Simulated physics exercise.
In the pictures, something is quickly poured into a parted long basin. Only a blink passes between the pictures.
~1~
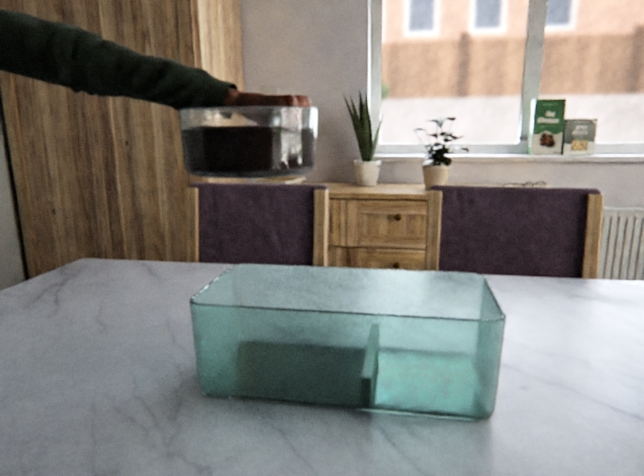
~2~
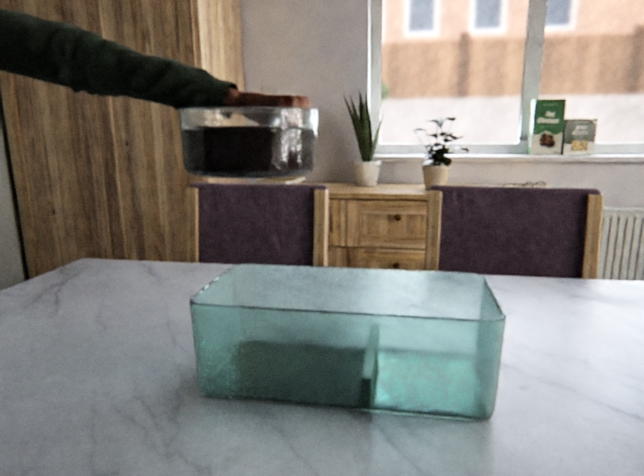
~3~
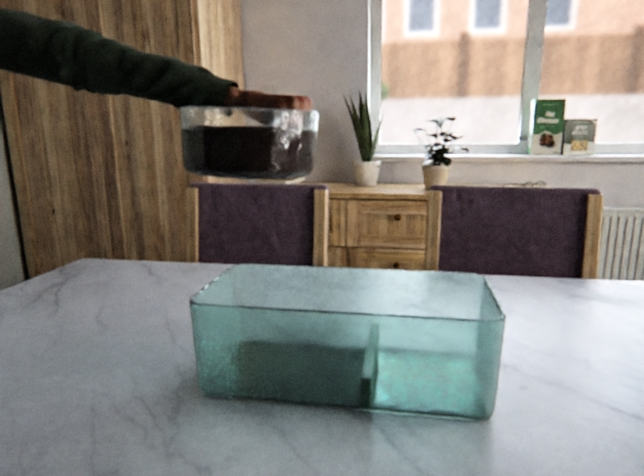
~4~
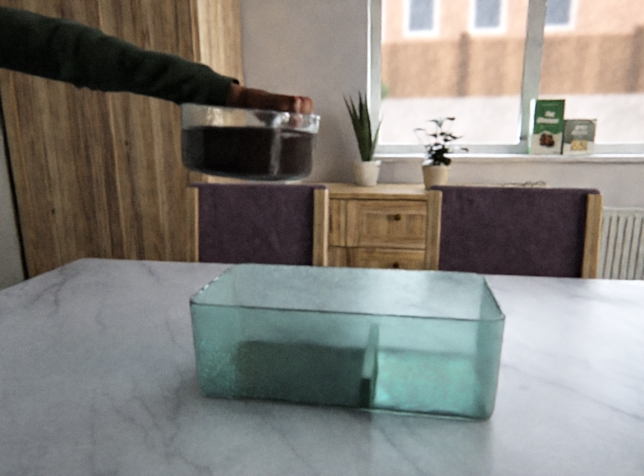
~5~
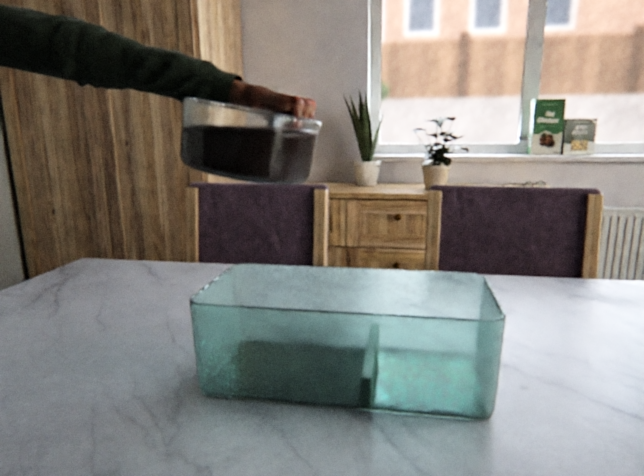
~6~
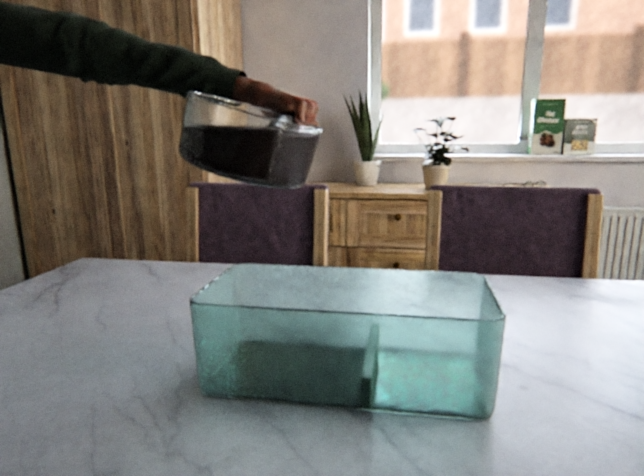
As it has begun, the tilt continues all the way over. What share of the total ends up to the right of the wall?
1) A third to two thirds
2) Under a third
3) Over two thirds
(1) A third to two thirds.
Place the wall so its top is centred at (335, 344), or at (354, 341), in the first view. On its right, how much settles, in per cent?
70 % then 60 %, approximately.
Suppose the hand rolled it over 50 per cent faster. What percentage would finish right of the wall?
Result: Roughly 30 %.
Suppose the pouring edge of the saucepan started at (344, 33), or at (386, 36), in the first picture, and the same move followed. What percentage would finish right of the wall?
First about 65, then 70 per cent.
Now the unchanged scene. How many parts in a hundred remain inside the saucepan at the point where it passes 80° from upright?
40 per cent, roughly.
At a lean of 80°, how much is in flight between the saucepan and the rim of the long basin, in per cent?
Roughly 50 per cent.
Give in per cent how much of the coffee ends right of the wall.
Estimate: Some 45 per cent.
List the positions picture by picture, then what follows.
It leans 0°; its right rim is at (315, 111); the coffee meets the walls at (192, 129) and (313, 128); the long basin's rim runs from (213, 282) to (494, 296); the wall's top is at (371, 348), in the first picture.
It leans 1°; its right rim is at (315, 112); the coffee meets the walls at (192, 129) and (313, 128), in the second picture.
It leans 3°; its right rim is at (316, 114); the coffee meets the walls at (192, 128) and (314, 129), in the third picture.
It leans 6°; its right rim is at (317, 119); the coffee meets the walls at (192, 127) and (315, 130), in the fourth picture.
It leans 11°; its right rim is at (318, 124); the coffee meets the walls at (193, 127) and (316, 131), in the fifth picture.
It leans 17°; its right rim is at (320, 132); the coffee meets the walls at (193, 127) and (318, 132), in the sixth picture.
A moment on, the saucepan is tipped on its side and 41 per cent is still to pour, 4 is left of the wall and 7 right of it.
Next, the saucepan is tipped right over and 6 per cent is still to pour, 41 is left of the wall and 43 right of it.
Then the saucepan is tipped right over and 0 per cent is still to pour, 55 is left of the wall and 42 right of it.
Later the saucepan is tipped right over and 0 per cent is still to pour, 55 is left of the wall and 43 right of it.
Finally, 55 per cent lies left of the wall, 43 right of it and 2 outside.
